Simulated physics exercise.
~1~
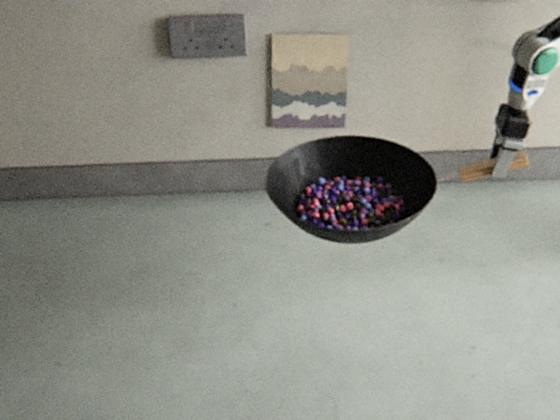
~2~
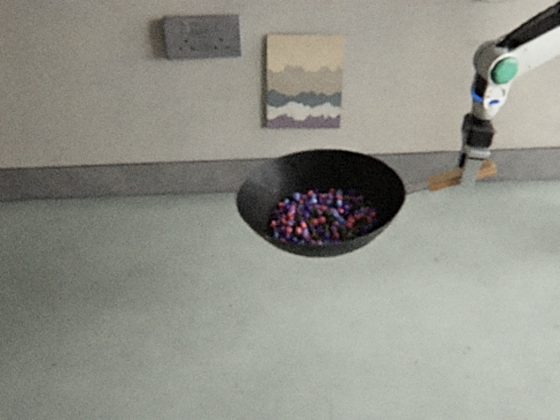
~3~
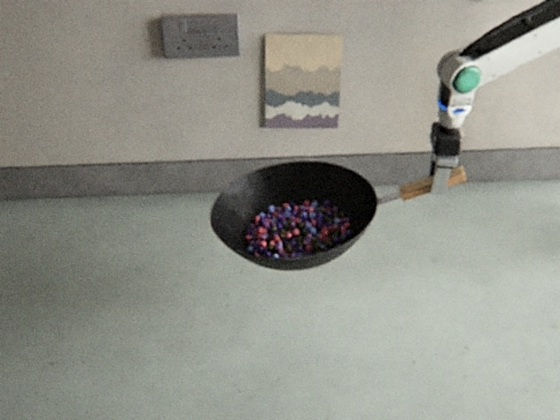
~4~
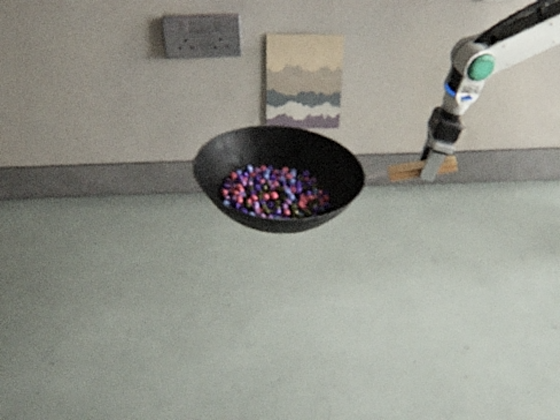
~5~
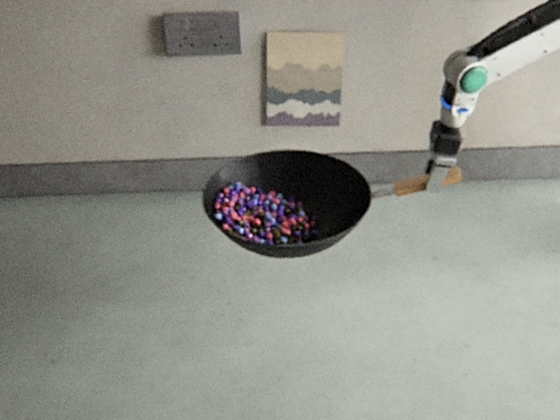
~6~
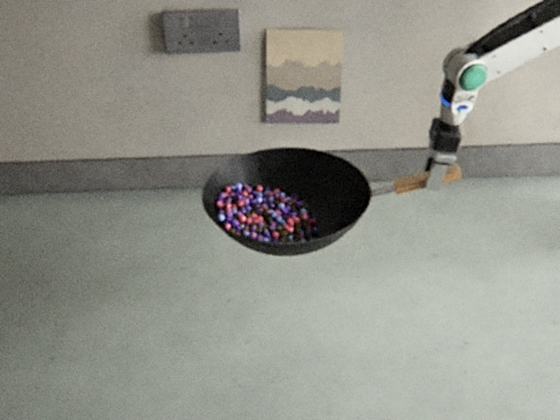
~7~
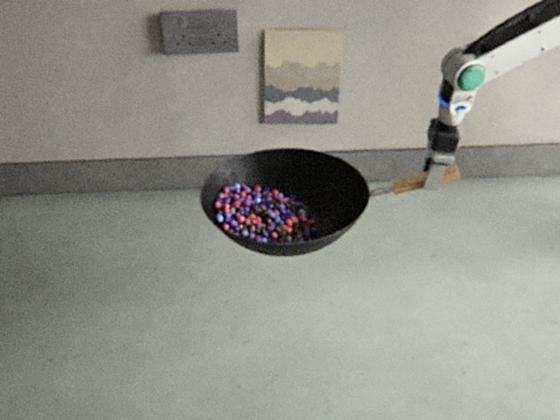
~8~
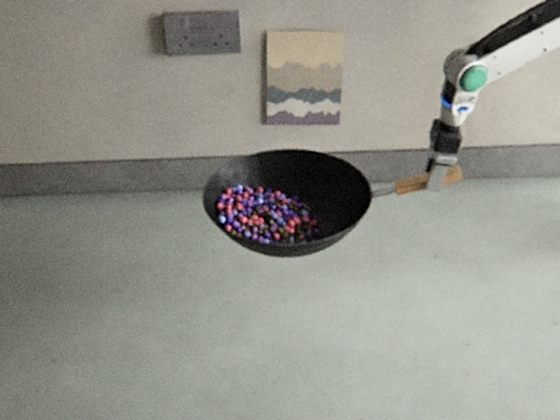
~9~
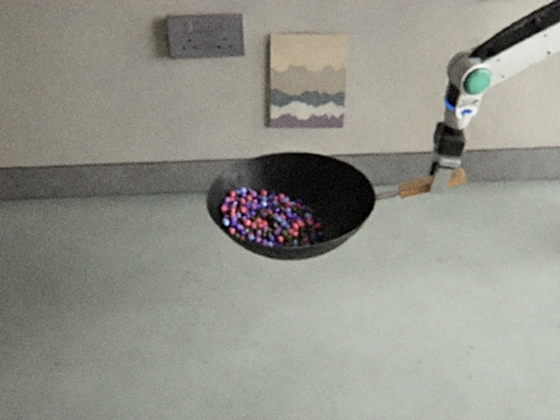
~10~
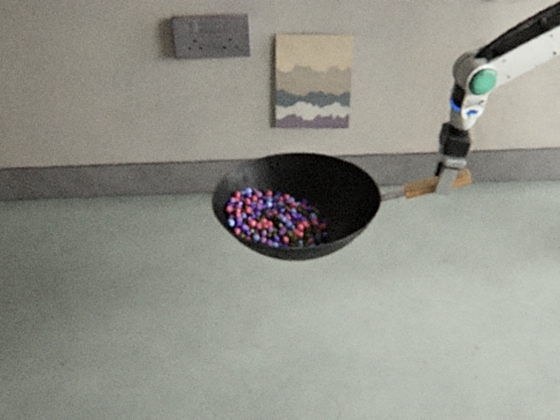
Against a plain wall, a robot arm moves a wok of sweets left, then holds still.
